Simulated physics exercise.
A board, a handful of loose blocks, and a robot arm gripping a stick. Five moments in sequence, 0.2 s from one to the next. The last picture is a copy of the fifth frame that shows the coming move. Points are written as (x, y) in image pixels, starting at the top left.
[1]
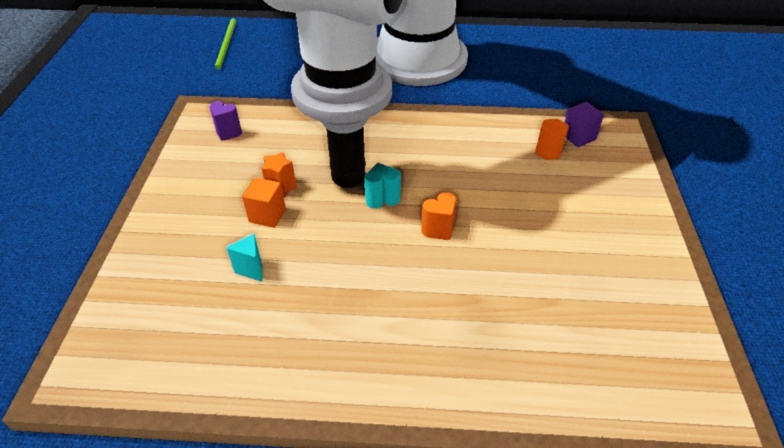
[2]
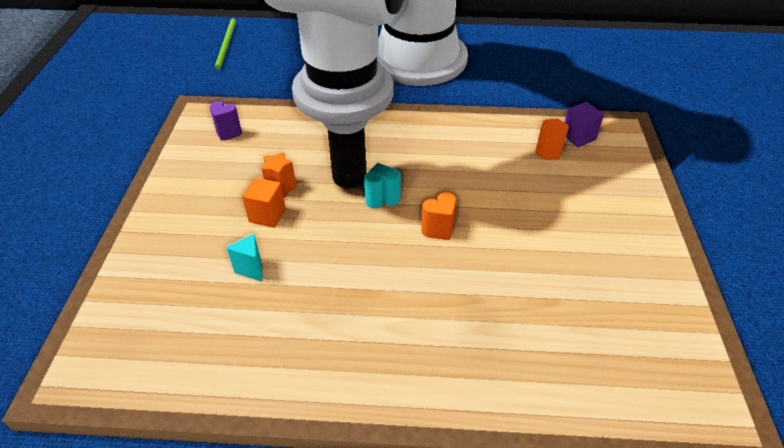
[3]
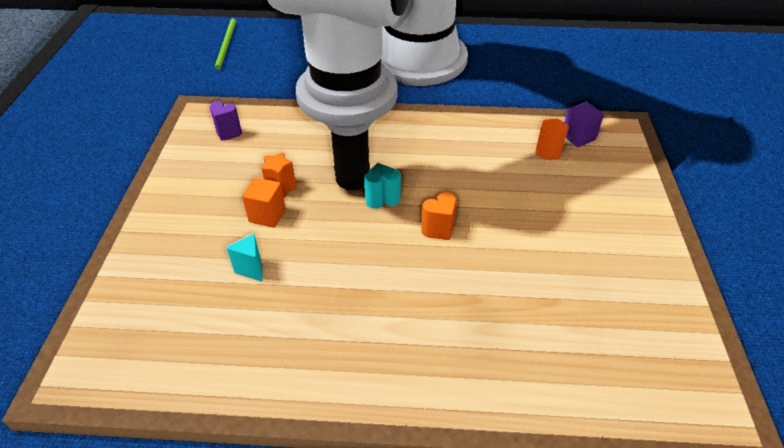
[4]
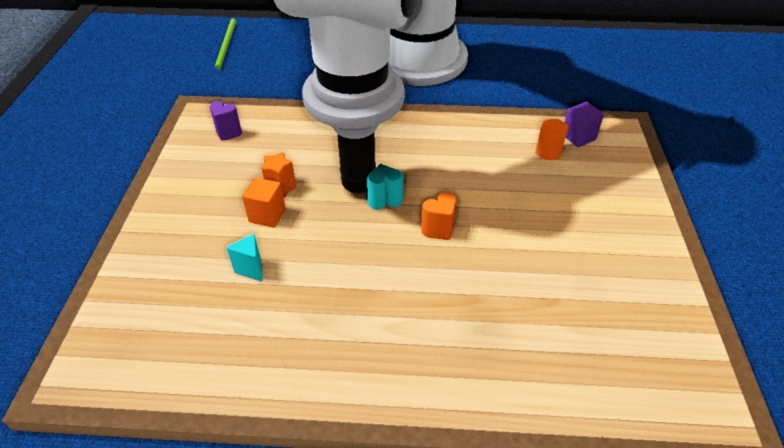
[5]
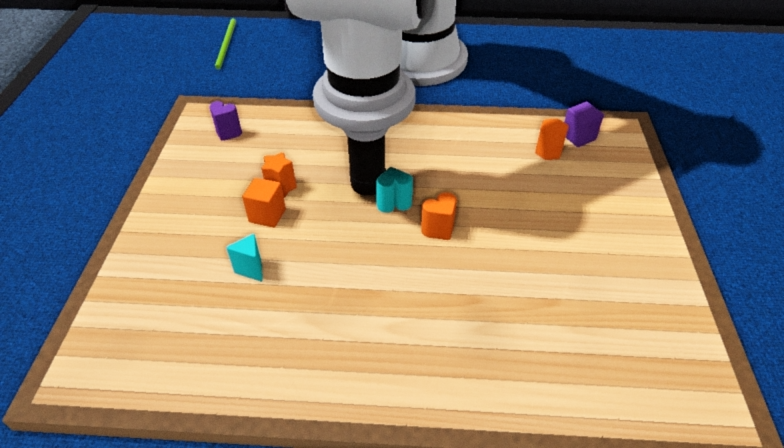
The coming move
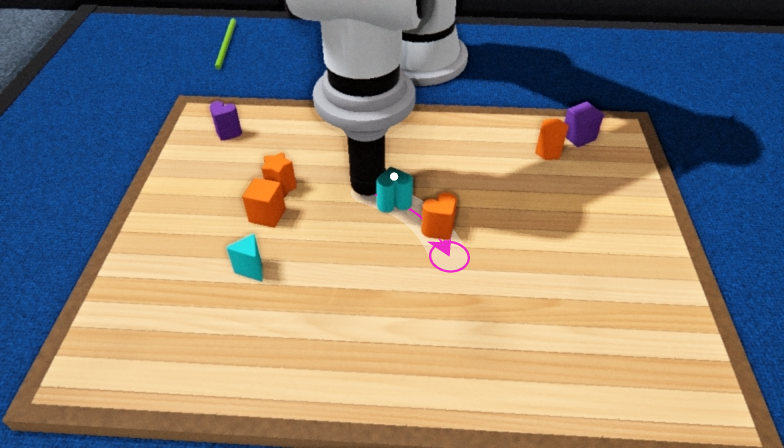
The clip opens on a robot arm holding a black stick upright on a wooden board, just left of a turquoise heart, with orange, purple and turquoise blocks scattered around. The stick edges right, then nudges the turquoise heart slightly rightward, closer to the orange heart, while the other blocks stay still.
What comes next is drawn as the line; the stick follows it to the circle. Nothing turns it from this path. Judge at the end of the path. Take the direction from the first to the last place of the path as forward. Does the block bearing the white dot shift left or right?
The block bearing the white dot goes left.
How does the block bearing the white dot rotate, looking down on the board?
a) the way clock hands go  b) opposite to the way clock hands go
Choice b: Opposite to the way clock hands go.
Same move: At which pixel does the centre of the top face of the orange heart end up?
My estimate: (511, 240).
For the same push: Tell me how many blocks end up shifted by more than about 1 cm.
The number will come to 2.
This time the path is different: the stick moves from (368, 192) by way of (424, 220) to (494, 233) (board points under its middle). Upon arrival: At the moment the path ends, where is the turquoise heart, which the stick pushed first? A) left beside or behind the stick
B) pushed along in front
Option B.
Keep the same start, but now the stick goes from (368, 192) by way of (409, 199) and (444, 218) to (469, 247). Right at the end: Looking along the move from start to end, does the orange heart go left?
My answer is no.
Drawn move, from (368, 192) through (403, 205) and (431, 227) to (449, 256); the dot is on the turquoise heart.
On the path given first. One third of the way, stick at (403, 198); turquoise heart at (432, 190); orange heart at (447, 206), turned 20° clockwise.
Two thirds of the way, stick at (431, 220); turquoise heart at (464, 211); orange heart at (482, 227), turned 10° clockwise.
At the end, stick at (450, 249); turquoise heart at (487, 227), turned 35° anticlockwise; orange heart at (511, 240), turned 10° anticlockwise.
